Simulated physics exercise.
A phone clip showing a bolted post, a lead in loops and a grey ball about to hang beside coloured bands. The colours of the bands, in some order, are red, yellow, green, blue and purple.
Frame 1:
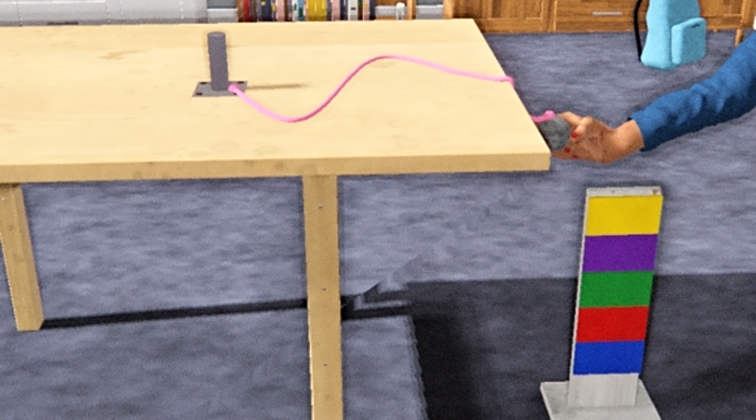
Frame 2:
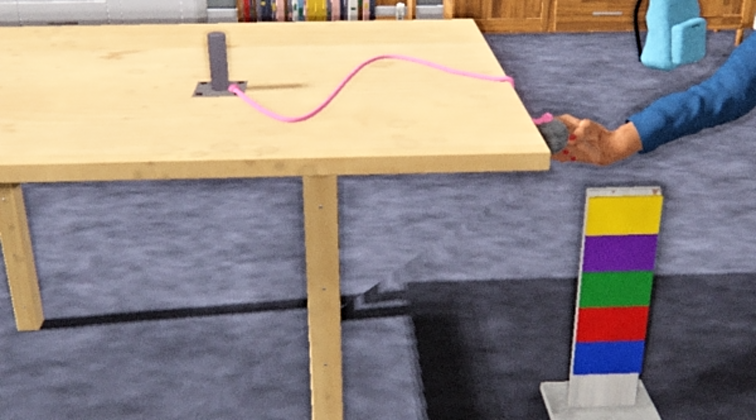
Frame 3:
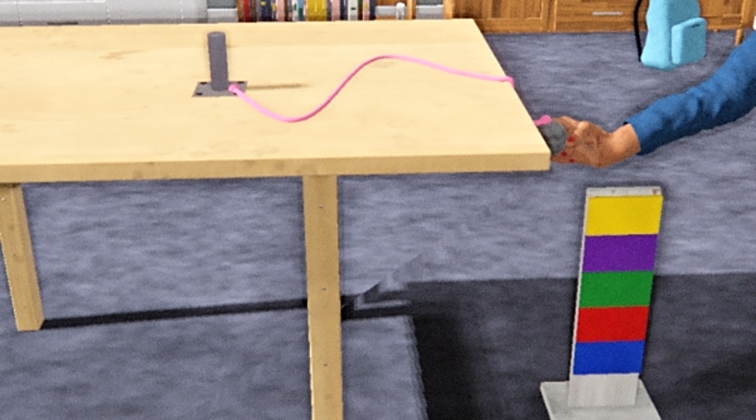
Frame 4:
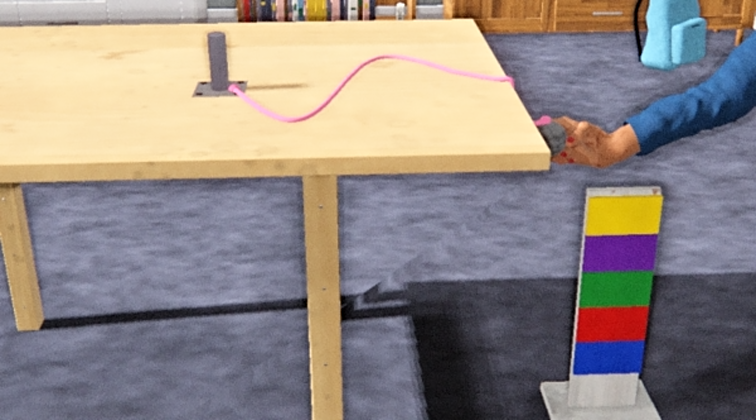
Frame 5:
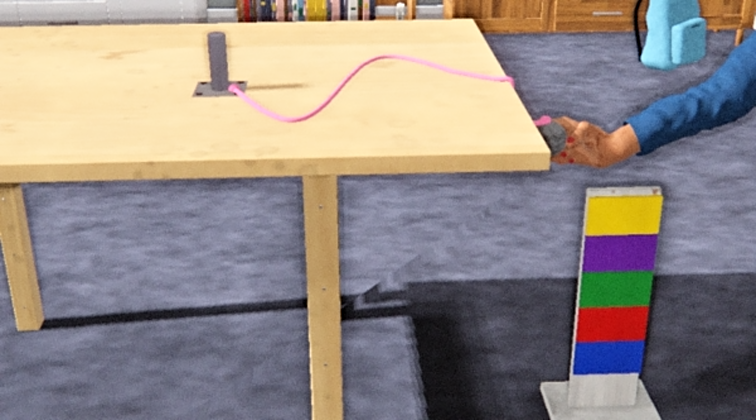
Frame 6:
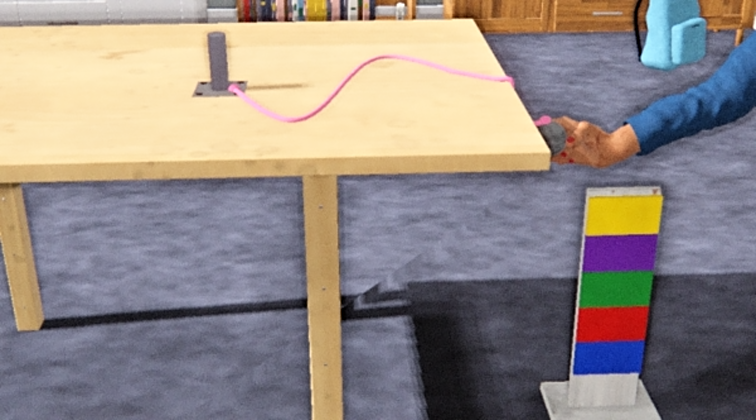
In a carpeted room, a hand holds a grey object at the right edge of a wooden table, a pink cord curving from it to a dark bracket, beside a stand of coloured bands; almost nothing moves.
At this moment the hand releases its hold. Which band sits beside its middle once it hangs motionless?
The blue band.
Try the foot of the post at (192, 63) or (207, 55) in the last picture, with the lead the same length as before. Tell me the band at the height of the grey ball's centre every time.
The first case gives red, the second gives red.
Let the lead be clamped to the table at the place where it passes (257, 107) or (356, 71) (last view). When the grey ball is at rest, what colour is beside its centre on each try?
For the first place it's red, and for the second yellow.
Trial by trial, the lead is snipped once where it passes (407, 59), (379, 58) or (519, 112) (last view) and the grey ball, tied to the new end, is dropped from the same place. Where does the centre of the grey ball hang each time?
In order, it ends up near (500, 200), (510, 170) and (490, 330).
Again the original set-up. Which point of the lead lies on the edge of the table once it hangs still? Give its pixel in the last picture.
Pixel (353, 74) or thereabouts.
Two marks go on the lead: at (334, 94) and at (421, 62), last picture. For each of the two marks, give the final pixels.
Point one: (446, 89); point two: (507, 207).
A little later, ball near (510, 346); level with blue.
Next, ball near (489, 378); level with blue.
When it is over, ball near (496, 374); level with blue. Its middle rests at the blue band.
